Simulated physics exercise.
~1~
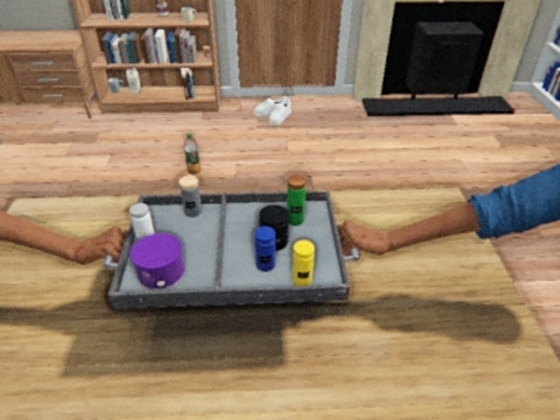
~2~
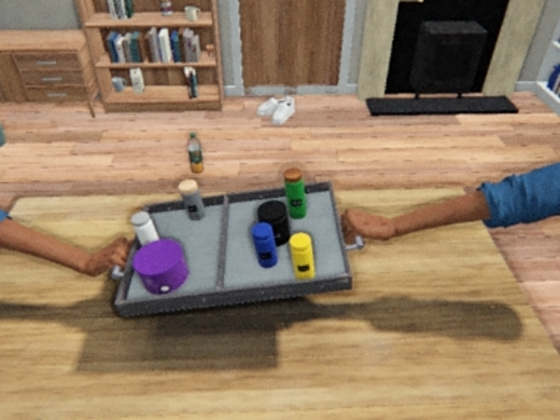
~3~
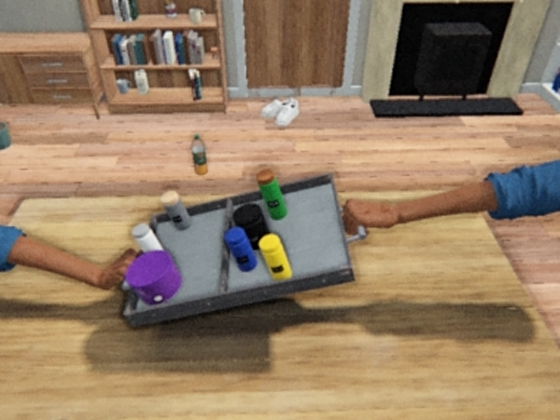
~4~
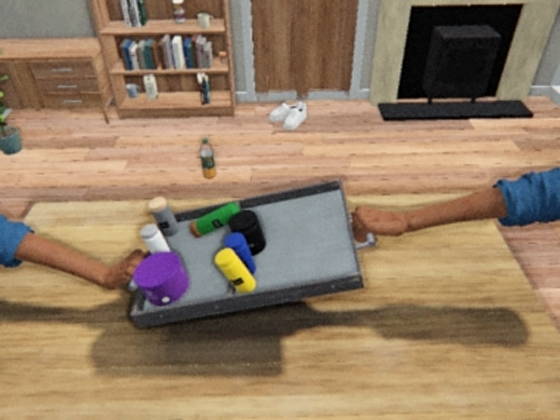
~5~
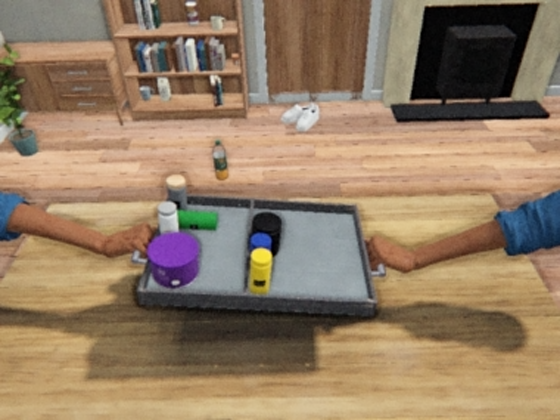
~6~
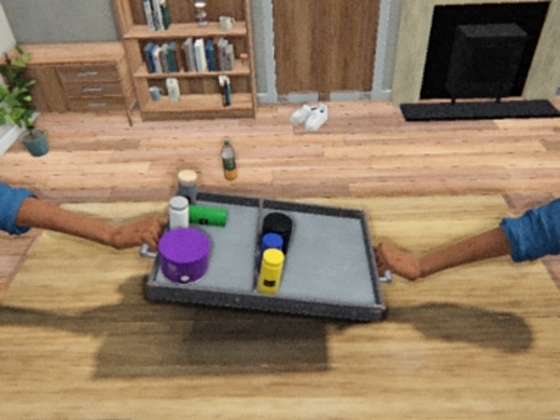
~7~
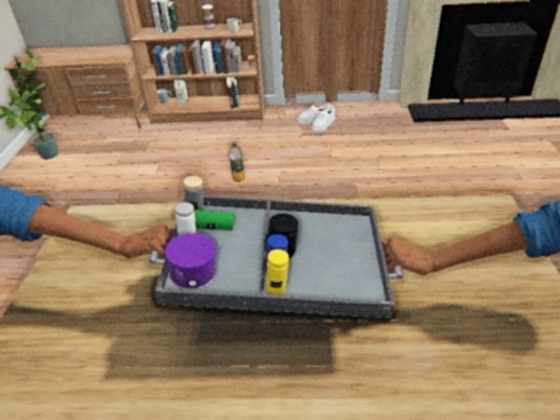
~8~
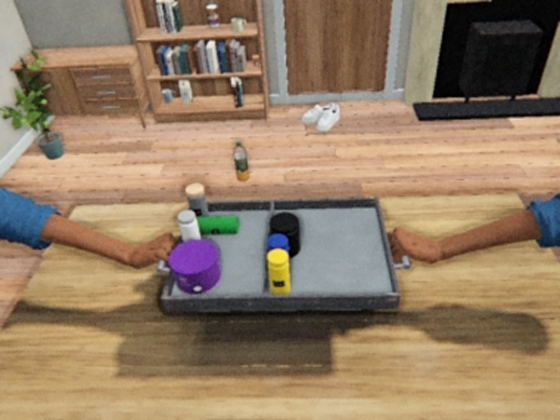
At the start, two hands hold a grey tray with a cross bar above a wooden table, carrying a purple tub, a black jar and five upright shakers in white, grey, green, blue and yellow. The hands tip the tray down on the left, and the black jar and the blue, yellow and green shakers slide left. The green shaker topples over the cross bar into the left part. The hands bring the tray back, tip it slightly the other way, then level it. Finally, the green shaker lies on its side near the white one, while everything else stands upright.
